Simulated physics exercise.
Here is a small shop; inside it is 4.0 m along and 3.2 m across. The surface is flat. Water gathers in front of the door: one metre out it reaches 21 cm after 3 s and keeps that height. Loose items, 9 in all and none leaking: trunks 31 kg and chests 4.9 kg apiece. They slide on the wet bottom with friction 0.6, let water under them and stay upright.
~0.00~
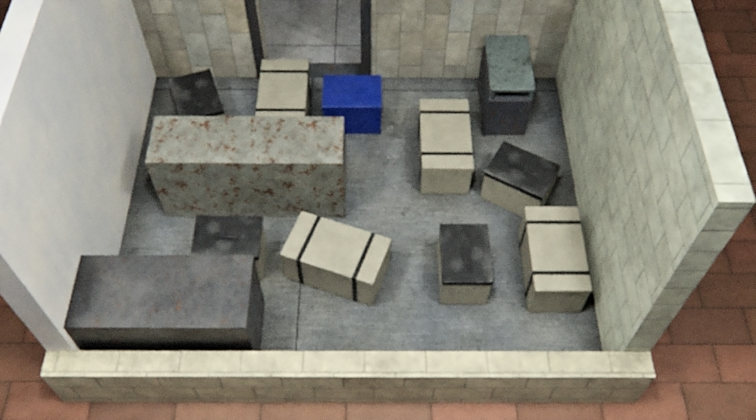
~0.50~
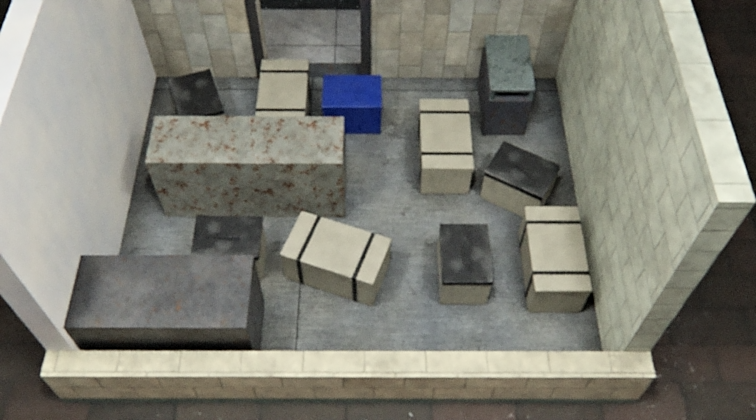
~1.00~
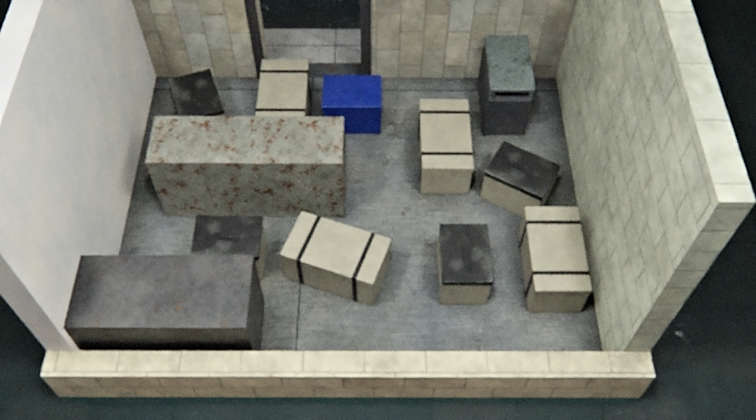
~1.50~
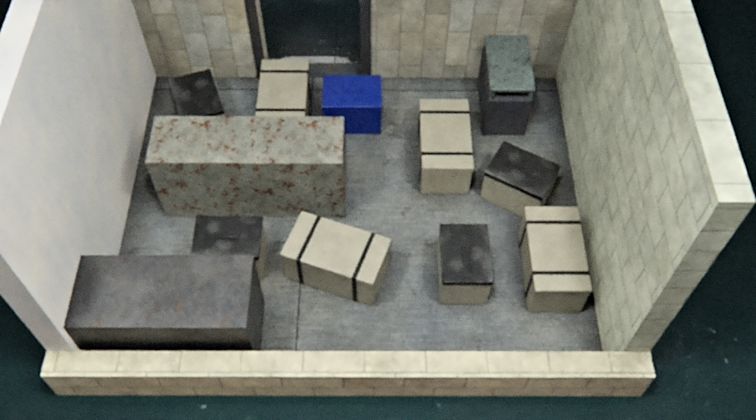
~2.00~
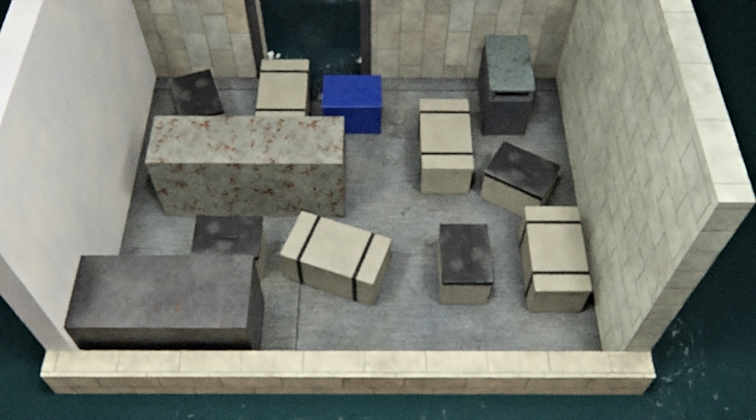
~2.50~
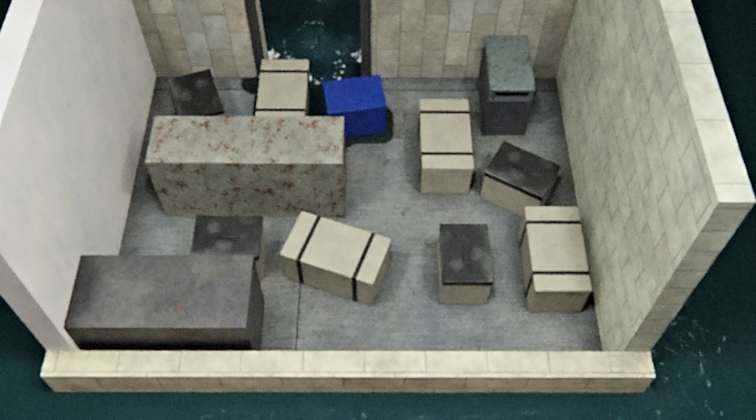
Dark water rose around a small walled room of strapped trunks and chests, replacing the brick-colored ground outside, then began coming in at the back doorway, and the blue chest beside it shifted slightly.
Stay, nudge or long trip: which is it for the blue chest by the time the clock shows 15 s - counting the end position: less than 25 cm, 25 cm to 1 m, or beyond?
The blue chest travels far.
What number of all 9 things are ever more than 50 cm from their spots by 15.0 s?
That makes 6.
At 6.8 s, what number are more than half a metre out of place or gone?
3 of them.
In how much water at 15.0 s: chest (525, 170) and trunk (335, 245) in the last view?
About 16 and 17 cm.
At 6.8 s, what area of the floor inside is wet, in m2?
Some 9.5 m2.
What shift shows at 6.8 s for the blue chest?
Roughly 250 cm by then.
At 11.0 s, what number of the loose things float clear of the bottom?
At that moment 8.
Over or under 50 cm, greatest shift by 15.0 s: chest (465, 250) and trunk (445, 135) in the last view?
In turn: More, short of it.
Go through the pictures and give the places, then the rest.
In the first frame, the blue chest at (352, 91) rests on the ground; water covers 0.0 m2; 0 of 9 have shifted.
In the second frame, the blue chest at (352, 91), on the bottom; 0.0 m2 under water; 0 of 9 have shifted.
In the third frame, the blue chest at (352, 91), on the bottom; 0.0 m2 under water; 0 of 9 have shifted.
In the fourth frame, the blue chest at (352, 91) rests on the ground; water covers 0.0 m2; 0 of 9 have shifted.
In the fifth frame, the blue chest at (352, 91) rests on the ground; water covers 0.1 m2; 0 of 9 have shifted.
In the sixth frame, the blue chest at (355, 94), on the bottom, 5 cm from its start; 0.5 m2 under water; 0 of 9 have shifted.
After 3.5 s the blue chest is near (395, 143), 0.8 m from its start, afloat; 1 afloat.
After 6.8 s the blue chest is near (496, 301), 2.5 m from its start, afloat; 3 afloat.
After 11.0 s the blue chest is near (460, 305), 2.4 m from its start, afloat; 8 afloat.
After 15.0 s the blue chest is near (348, 244), 1.7 m from its start, afloat; 9 afloat.
